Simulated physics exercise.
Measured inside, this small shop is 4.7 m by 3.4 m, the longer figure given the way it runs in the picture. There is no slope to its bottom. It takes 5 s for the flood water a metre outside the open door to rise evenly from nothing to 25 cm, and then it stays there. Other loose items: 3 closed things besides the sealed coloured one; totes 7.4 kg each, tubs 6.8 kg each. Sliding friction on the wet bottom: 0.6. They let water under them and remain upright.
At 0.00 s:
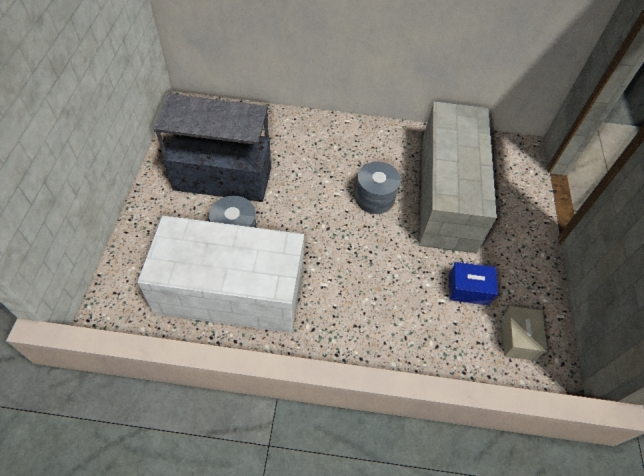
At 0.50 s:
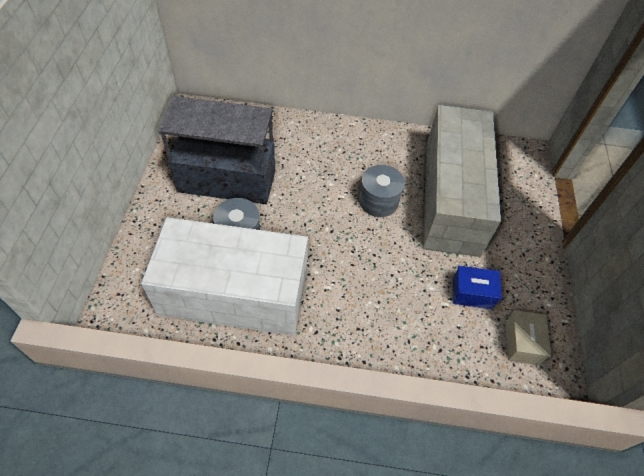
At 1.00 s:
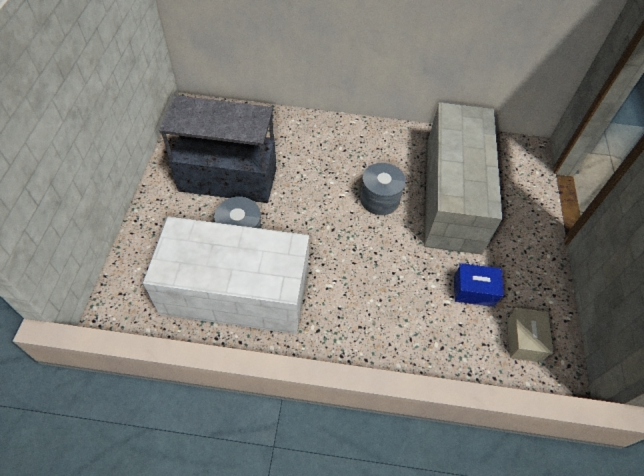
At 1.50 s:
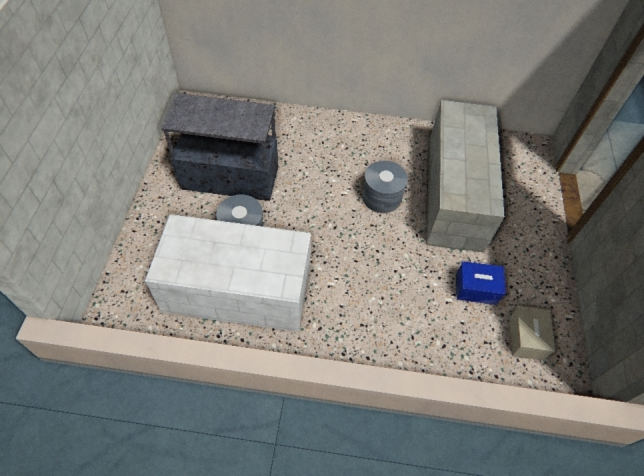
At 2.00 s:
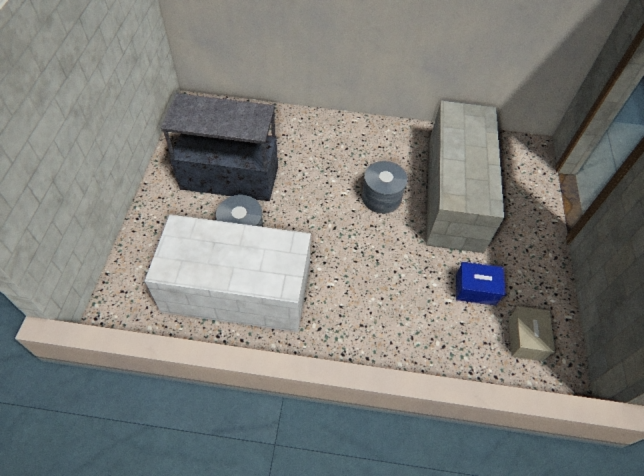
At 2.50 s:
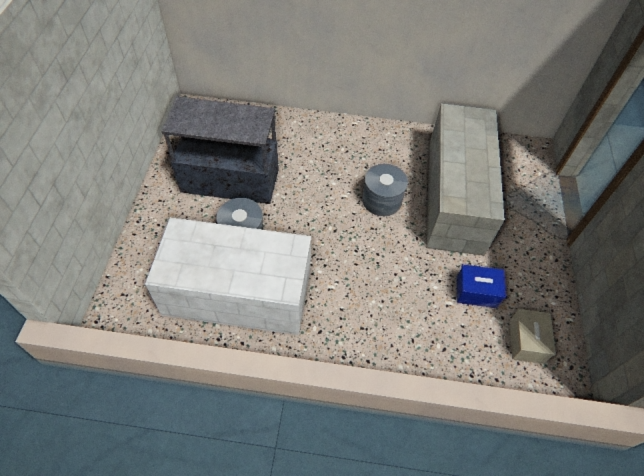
In a small shop with a speckled floor, a blue tote sat near the right side among pale and dark blocks and round grey objects, and nothing inside visibly moved as the view shifted slightly.
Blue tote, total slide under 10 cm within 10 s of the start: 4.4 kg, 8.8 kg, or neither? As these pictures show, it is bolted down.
No mass offered succeeds.
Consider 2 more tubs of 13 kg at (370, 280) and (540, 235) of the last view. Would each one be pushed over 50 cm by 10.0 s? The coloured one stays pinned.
First one: Inside the limit; second one: Beyond the limit.
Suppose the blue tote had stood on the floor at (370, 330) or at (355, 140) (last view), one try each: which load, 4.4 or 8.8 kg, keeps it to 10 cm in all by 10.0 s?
Result, try 1: Both fail; try 2: Heavy passes, light fails.
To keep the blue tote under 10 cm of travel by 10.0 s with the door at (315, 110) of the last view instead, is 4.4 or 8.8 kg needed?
Just the heavy one.
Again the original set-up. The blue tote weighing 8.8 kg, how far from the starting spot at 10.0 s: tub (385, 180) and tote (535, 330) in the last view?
They sit 0 cm and 300 cm away, in the order given.
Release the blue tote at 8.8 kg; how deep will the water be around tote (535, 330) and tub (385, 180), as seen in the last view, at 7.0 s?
Depth approx. 12 cm / 1 cm.
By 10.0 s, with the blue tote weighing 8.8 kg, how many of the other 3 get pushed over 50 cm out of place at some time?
The count comes to 1.
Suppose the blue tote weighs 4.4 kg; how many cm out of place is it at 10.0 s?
Shift: About 200 cm.
After 3.5 s the blue tote would be 0 cm from its start with 4.4 kg and 0 cm from its start with 8.8 kg; 0 cm of water round it then.
After 4.5 s the blue tote would be 12 cm from its start with 4.4 kg and 0 cm from its start with 8.8 kg; 3 cm of water round it then.
After 7.0 s the blue tote would be 107 cm from its start with 4.4 kg and 49 cm from its start with 8.8 kg; 4 cm of water round it then.
After 10.0 s the blue tote would be 196 cm from its start with 4.4 kg and 107 cm from its start with 8.8 kg; 5 cm of water round it then.
